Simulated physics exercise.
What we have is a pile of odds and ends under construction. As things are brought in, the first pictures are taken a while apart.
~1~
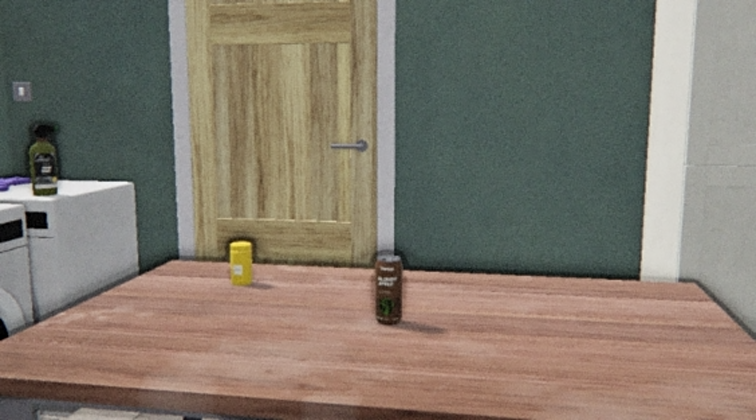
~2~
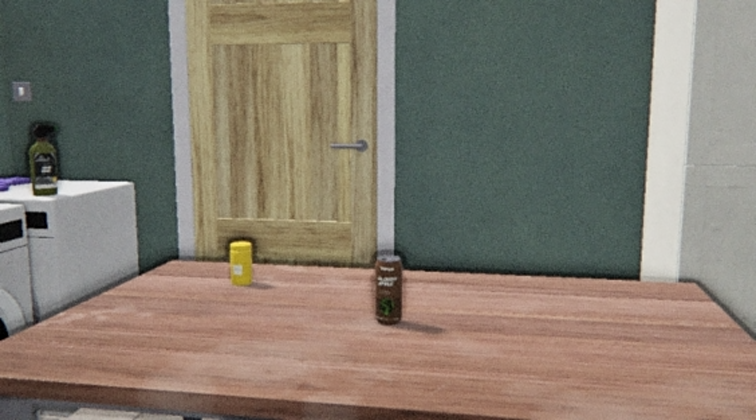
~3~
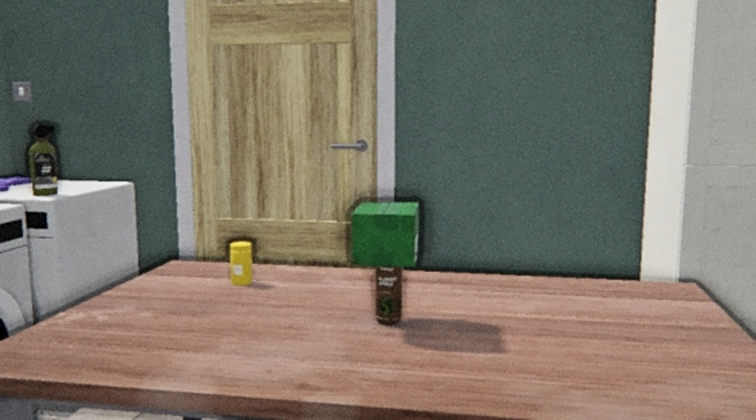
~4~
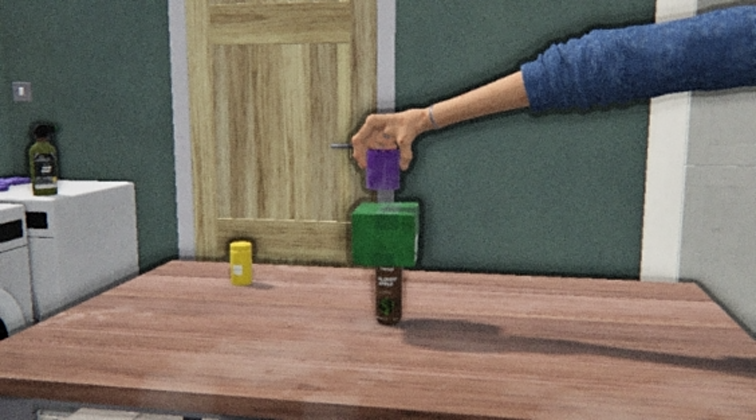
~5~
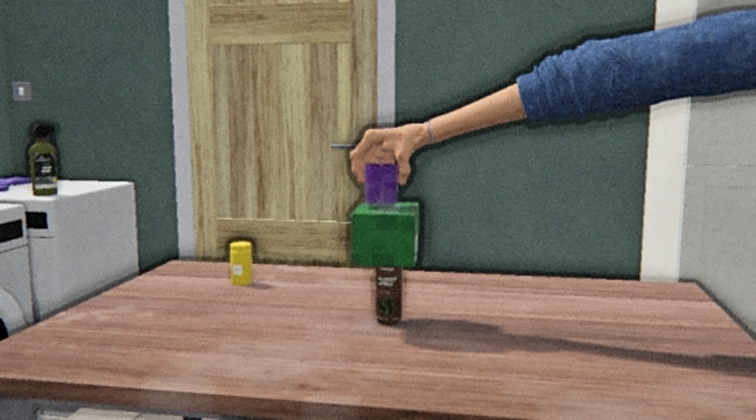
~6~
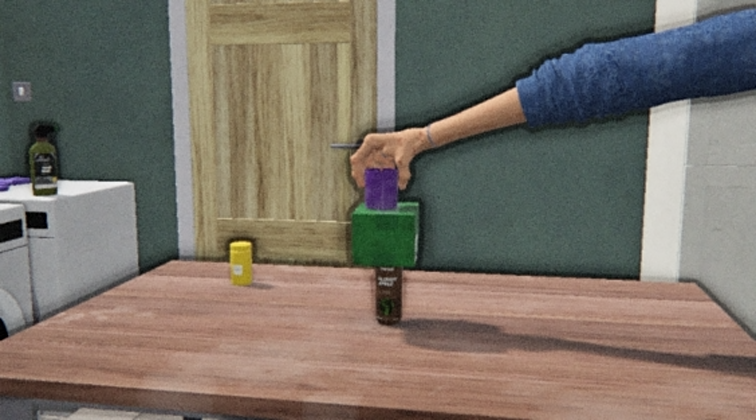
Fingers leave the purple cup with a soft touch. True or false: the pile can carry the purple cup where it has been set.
True.
Then, 0.30 s past the last view, nothing moves.
Then, 0.70 s past the last view, purple cup resting near (381, 189).
Finally, all 4 still in place. Final places as the last picture's camera would see them, purple cup near (381, 189). The pile stays up.
